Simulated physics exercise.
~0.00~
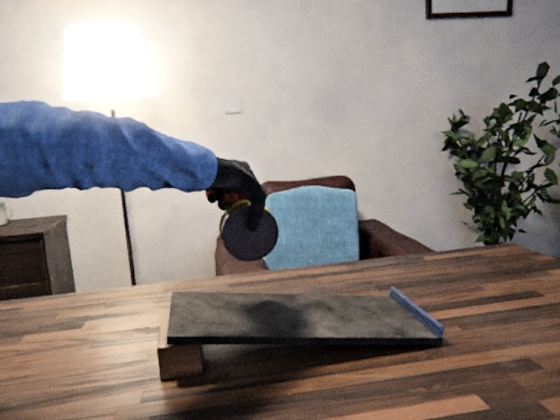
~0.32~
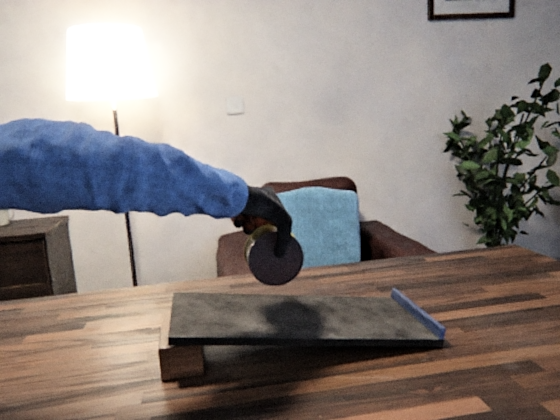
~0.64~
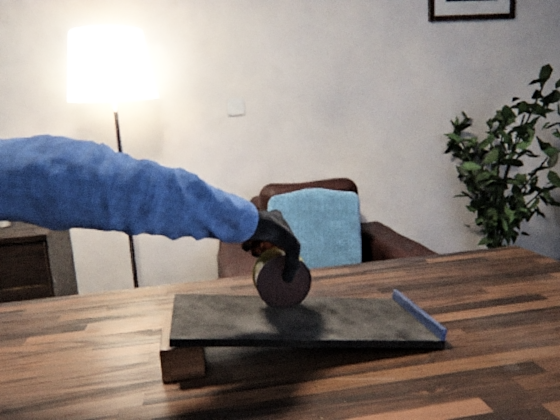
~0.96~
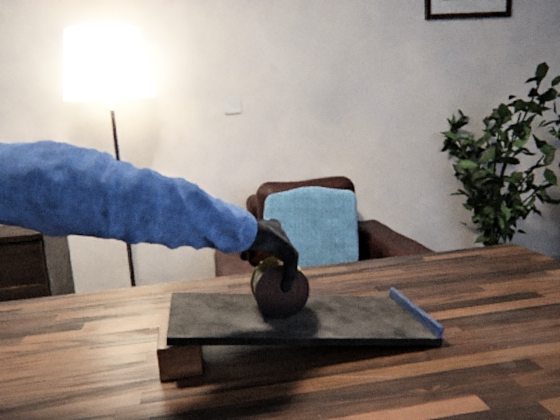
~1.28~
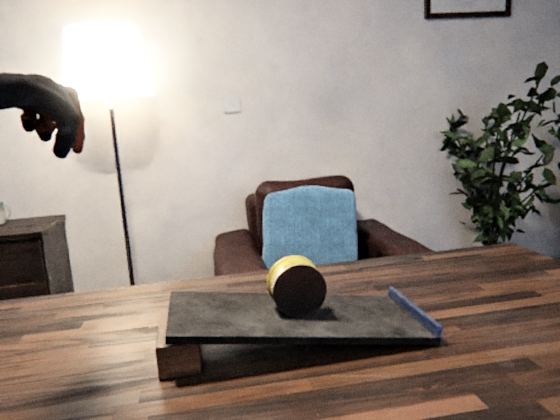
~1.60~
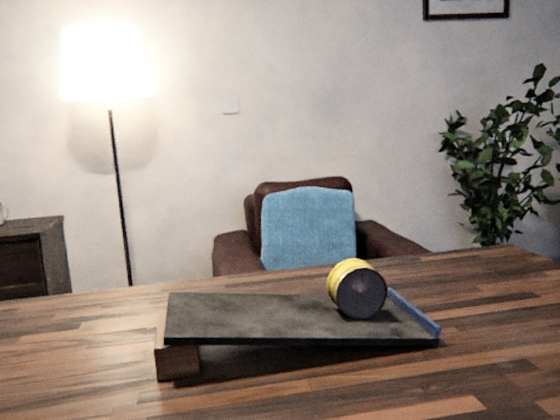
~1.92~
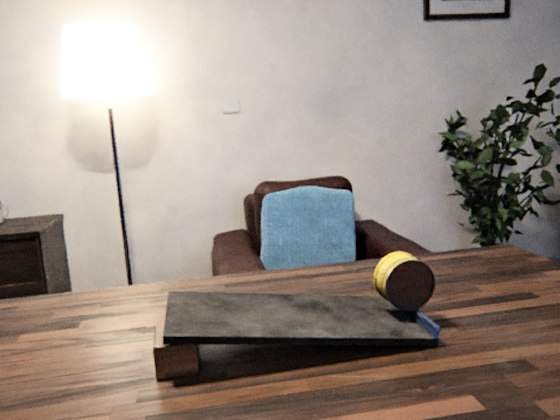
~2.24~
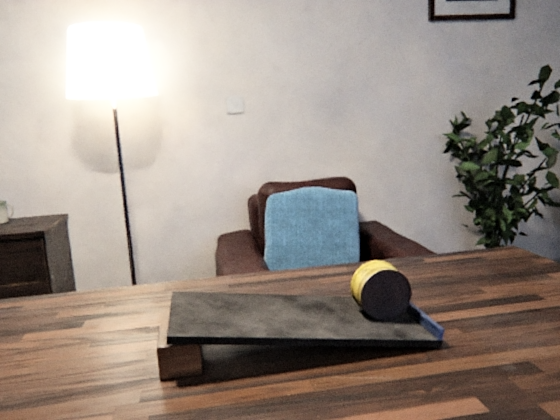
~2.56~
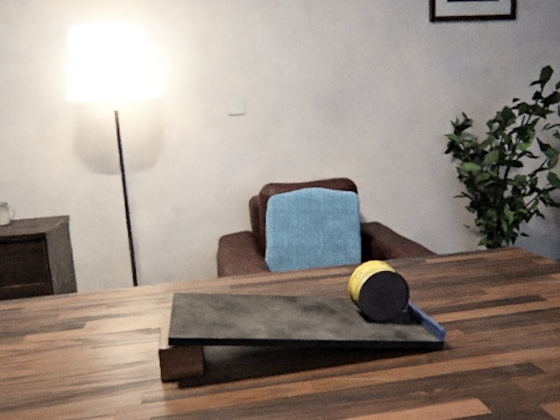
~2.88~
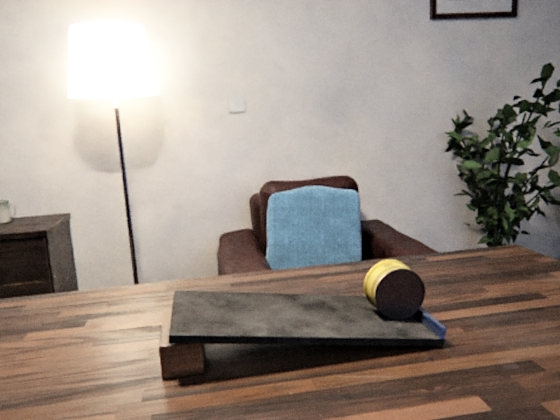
A yellow tub with a dark end was lowered by a gloved hand onto a propped-up board on a wooden table and let go, then rolled down to the right, bounced back a little off the blue strip, and ended near it.
